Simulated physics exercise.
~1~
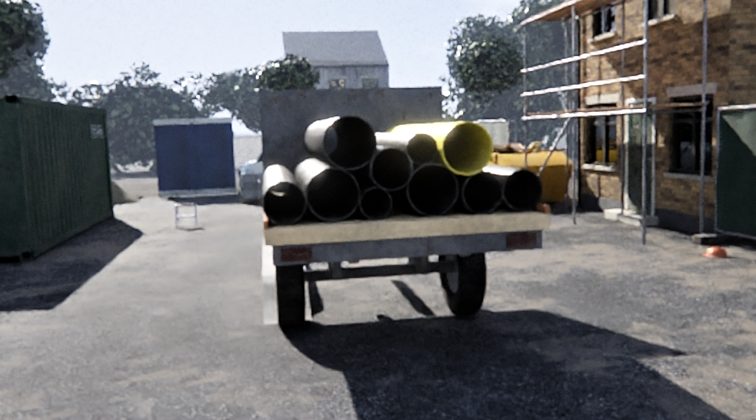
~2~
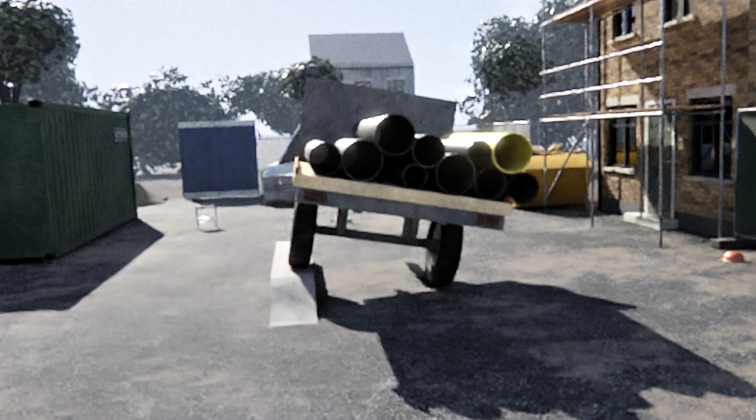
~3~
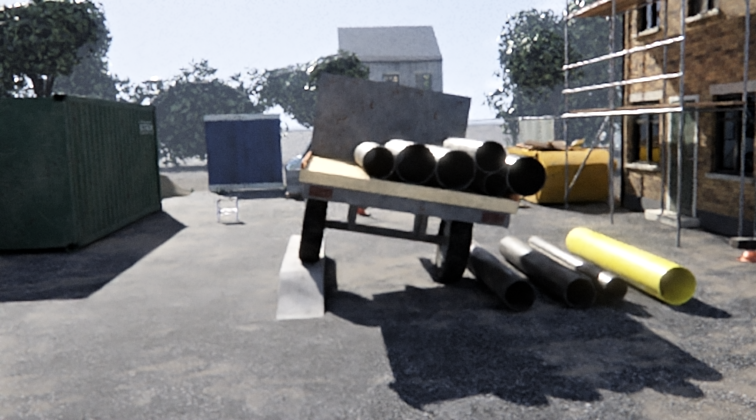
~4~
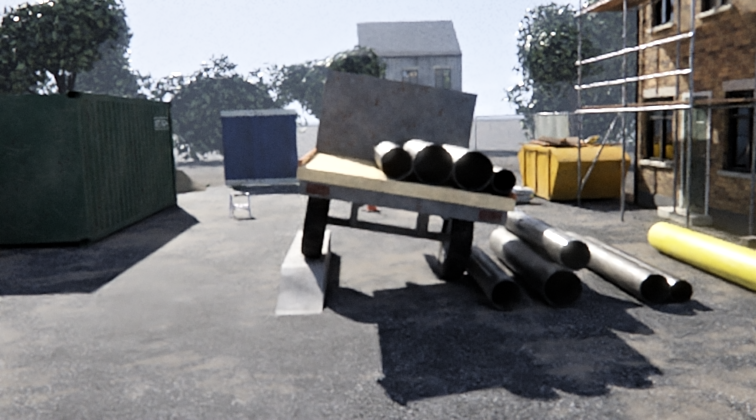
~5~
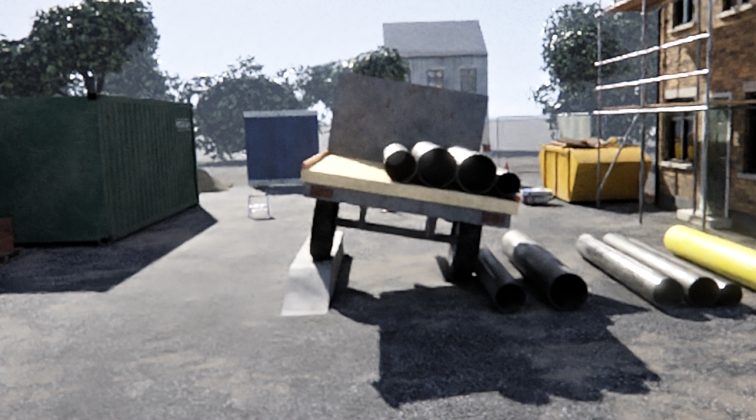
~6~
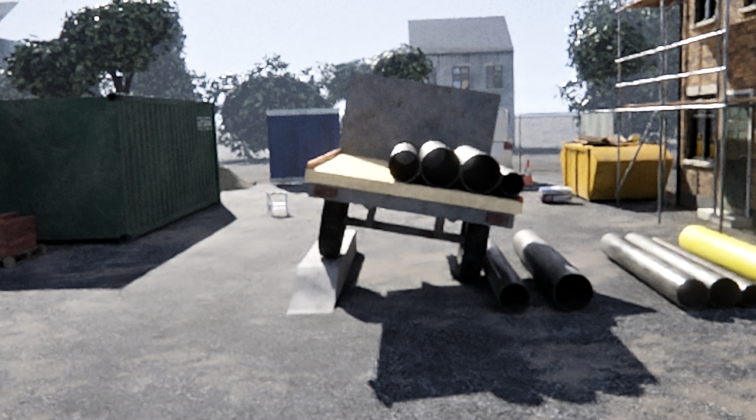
Yellow pipe rolling off the right side of a tilting flat trailer with several dark pipes, ending on the ground beside them.
